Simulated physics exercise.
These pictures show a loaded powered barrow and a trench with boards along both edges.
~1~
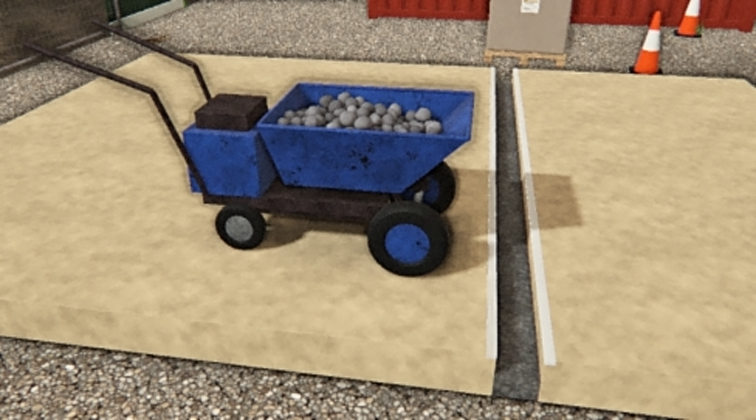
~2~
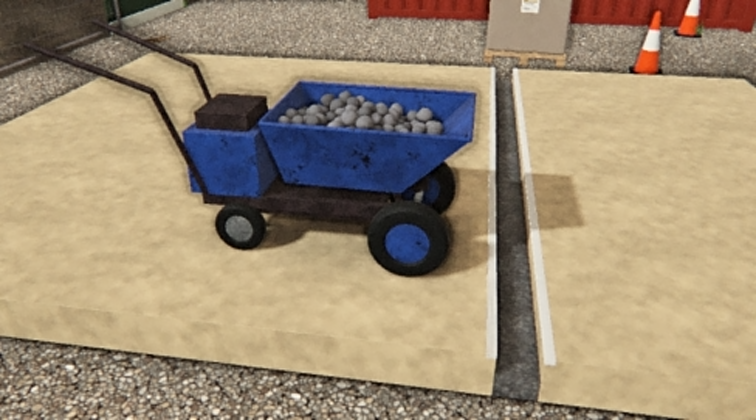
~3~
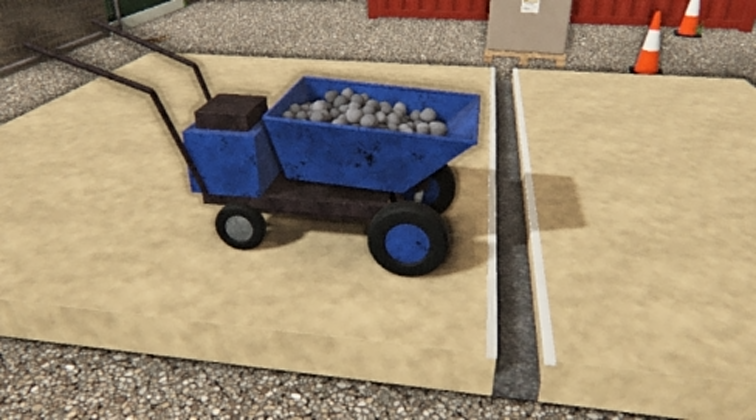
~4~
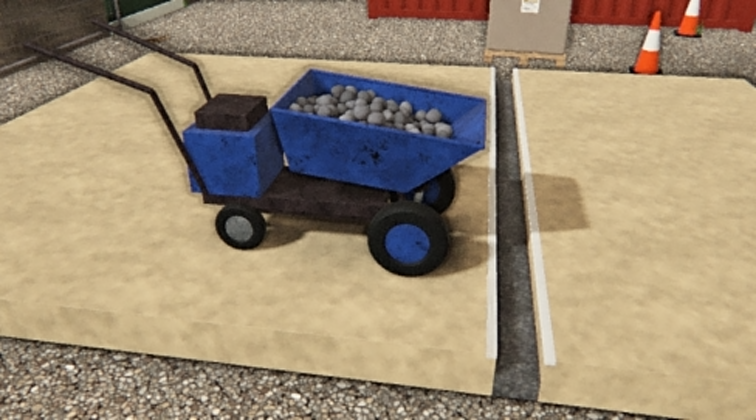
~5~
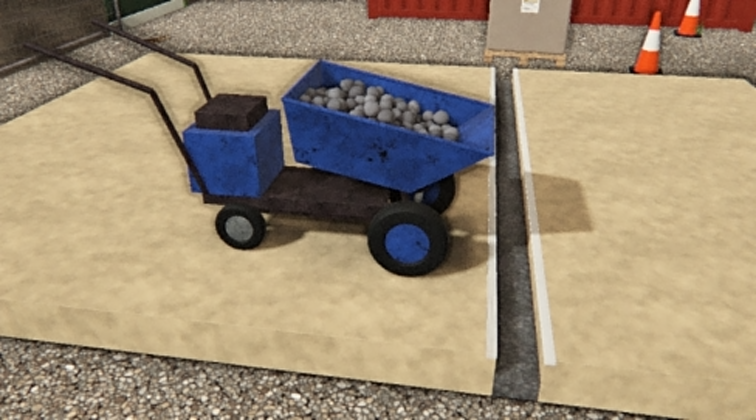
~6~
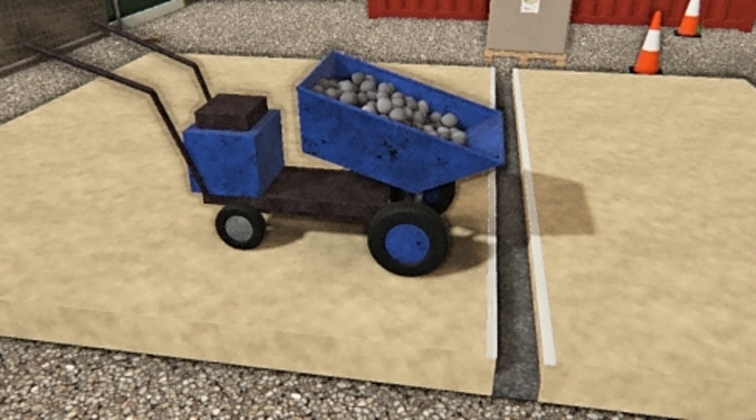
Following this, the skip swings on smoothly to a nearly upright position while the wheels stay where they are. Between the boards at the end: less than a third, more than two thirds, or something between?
It will put below a third into the trench.
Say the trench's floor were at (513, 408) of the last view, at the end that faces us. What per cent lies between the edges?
Near 0 %.
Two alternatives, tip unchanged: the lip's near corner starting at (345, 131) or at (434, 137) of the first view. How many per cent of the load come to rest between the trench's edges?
You'd see around 30 per cent the first time and around 40 per cent the second.
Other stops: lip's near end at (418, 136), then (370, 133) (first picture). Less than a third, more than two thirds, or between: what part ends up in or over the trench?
The middle third; in the middle band.
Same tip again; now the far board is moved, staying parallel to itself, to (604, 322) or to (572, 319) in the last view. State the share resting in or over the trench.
For the first it's 70 per cent, for the second 40 per cent.
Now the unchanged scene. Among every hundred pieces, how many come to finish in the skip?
Around 15 %.
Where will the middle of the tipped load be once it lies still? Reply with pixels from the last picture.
Resting centre, last picture - approx. (598, 252).
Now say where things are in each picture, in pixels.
In the first picture, lip of the skip at (468, 139), level; top of the load at (352, 121), round cobbles; first edge of the trench at (492, 311); far edge at (545, 316), the trench under half as wide as the skip, and about half as deep as wide.
In the second picture, lip of the skip at (470, 140), level; top of the load at (341, 127).
In the third picture, lip of the skip at (475, 143), tipped barely; top of the load at (345, 124).
In the fourth picture, lip of the skip at (483, 148), tipped a little; top of the load at (343, 111).
In the fifth picture, lip of the skip at (492, 154), tipped a little; top of the load at (352, 106).
In the sixth picture, lip of the skip at (502, 163), tipped clearly; top of the load at (351, 103); first edge of the trench at (492, 311); far edge at (545, 316).
Soon after the last picture, skip tipped steeply; all in the skip.
A little later, skip tipped right over; most in the skip; about a quarter beyond it; a stray few falling.
Later still, skip tipped right over; about a quarter in the skip; a stray few in or heaped over the trench; most beyond it.
By the end, skip tipped right over; a small part in the skip; a stray few in or heaped over the trench; most beyond it.
